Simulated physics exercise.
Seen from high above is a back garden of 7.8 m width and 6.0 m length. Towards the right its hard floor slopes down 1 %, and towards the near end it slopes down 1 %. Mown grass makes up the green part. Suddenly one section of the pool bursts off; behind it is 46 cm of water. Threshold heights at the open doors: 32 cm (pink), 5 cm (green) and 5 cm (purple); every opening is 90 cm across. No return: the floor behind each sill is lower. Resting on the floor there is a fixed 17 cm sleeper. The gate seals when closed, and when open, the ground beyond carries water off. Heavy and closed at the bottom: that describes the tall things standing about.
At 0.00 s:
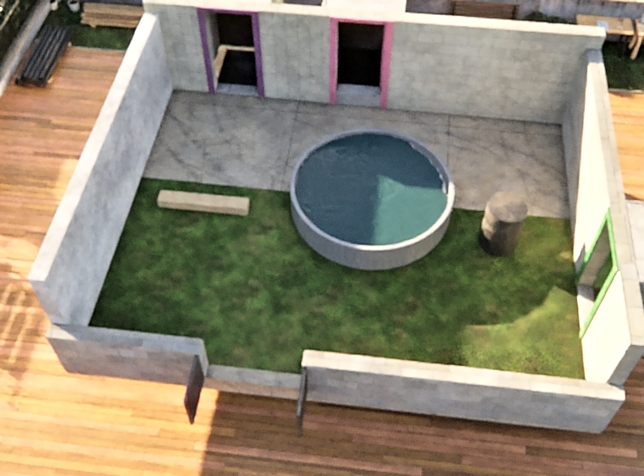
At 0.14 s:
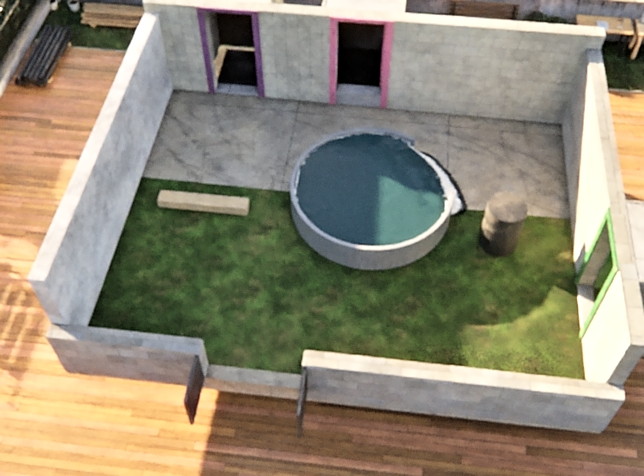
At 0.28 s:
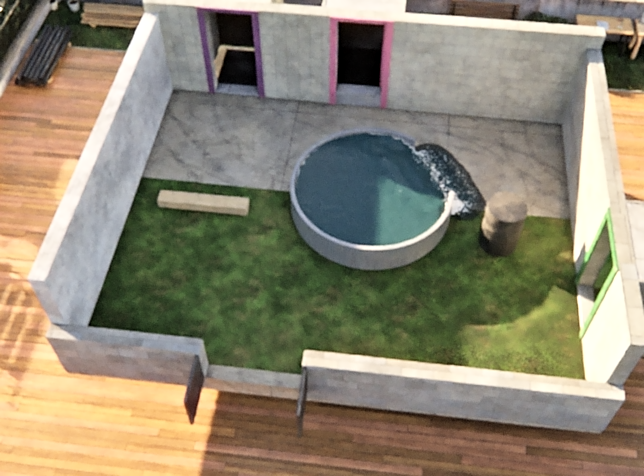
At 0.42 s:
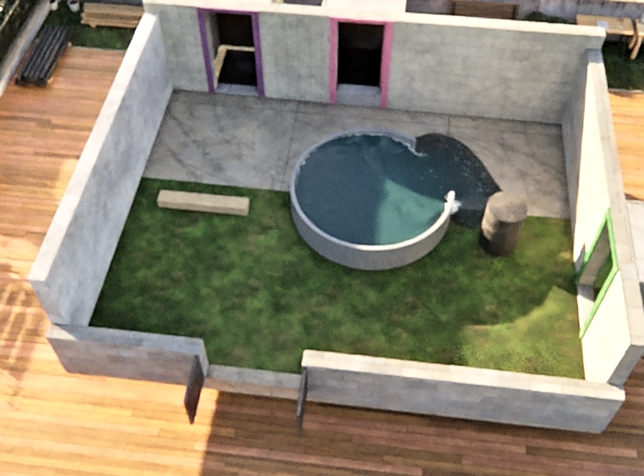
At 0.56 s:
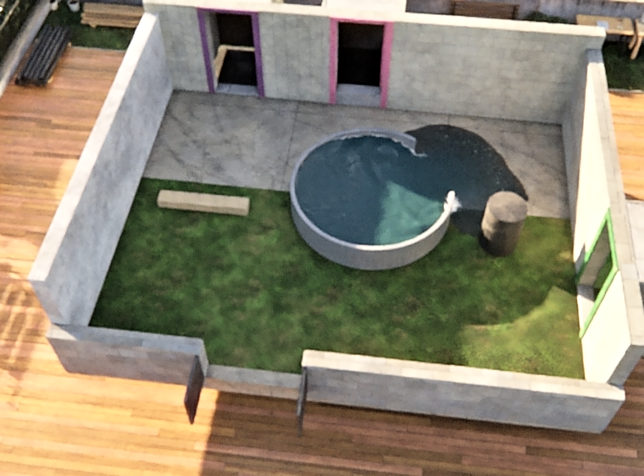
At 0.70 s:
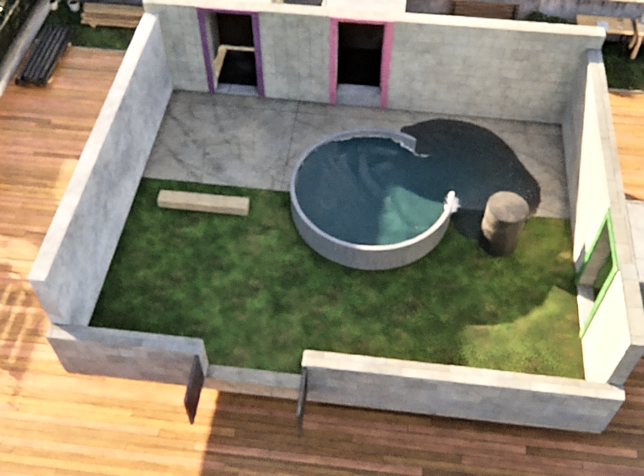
A round pool of blue-green water stands in the middle of a walled back garden, seen from high above. Grass covers the near part and grey paving the far part, with a pale beam at left, a dark grey cylinder at right, and purple, pink and green-framed openings around. Water bursts through the pool's right rear side and spreads in a widening dark sheet across the paving, reaching around the cylinder, while the camera stays still.
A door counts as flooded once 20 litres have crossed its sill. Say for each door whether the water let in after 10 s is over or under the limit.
Water let in: Pink door under; green door over; purple door under.
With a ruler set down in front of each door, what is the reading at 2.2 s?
Pink 0 cm, green 0 cm, purple 0 cm.
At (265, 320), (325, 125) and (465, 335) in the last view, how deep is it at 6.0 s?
Roughly 0, 5, 4 cm.
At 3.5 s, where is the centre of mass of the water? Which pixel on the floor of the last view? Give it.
Its balance point lies near (447, 189).
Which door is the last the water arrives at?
Answer: The purple one, last of all.
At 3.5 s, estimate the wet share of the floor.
Wet share: About 25 %.
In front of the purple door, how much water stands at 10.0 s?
Looks like about 2.0 cm at that spot.
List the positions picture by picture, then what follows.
The first frame shows still water, 46 cm deep, in the pool at (372, 188).
In the second frame, the front is at (416, 156), 0.8 m from the gap at (438, 177); 0.3 m2 of floor is under water; 46 cm left at the back of the pool.
In the third frame, the front is at (423, 147), 0.9 m from the gap at (438, 179); 0.9 m2 of floor is under water; 46 cm left at the back of the pool.
In the fourth frame, water pours out at (438, 179) and has run 1.2 m, to (500, 205); deepest outside 22 cm, 46 cm at the pool's back.
In the fifth frame, water pours out at (438, 179) and has run 1.5 m, to (520, 204); deepest outside 23 cm, 46 cm at the pool's back.
In the sixth frame, water pours out at (438, 179) and has run 1.8 m, to (533, 203); deepest outside 24 cm, 46 cm at the pool's back.
After 1.4 s water covers 15 % of the floor and is deepest (24 cm) near (447, 185); pink door not reached, green door not reached, purple door not reached.
After 2.2 s water covers 20 % of the floor and is deepest (38 cm) near (561, 147); pink door not reached, green door not reached, purple door not reached.
After 3.5 s water covers 25 % of the floor and is deepest (26 cm) near (564, 175); pink door 2 cm at the sill, 0 L in, green door 6 cm at the sill, 0 L in, purple door not reached.
After 6.0 s water covers 50 % of the floor and is deepest (18 cm) near (586, 407); pink door 5 cm at the sill, 0 L in, green door 9 cm at the sill, 20 L in, purple door 1 cm at the sill, 0 L in.
After 10.0 s water covers 80 % of the floor and is deepest (14 cm) near (586, 407); pink door 4 cm at the sill, 0 L in, green door 9 cm at the sill, 50 L in, purple door 2 cm at the sill, 0 L in.
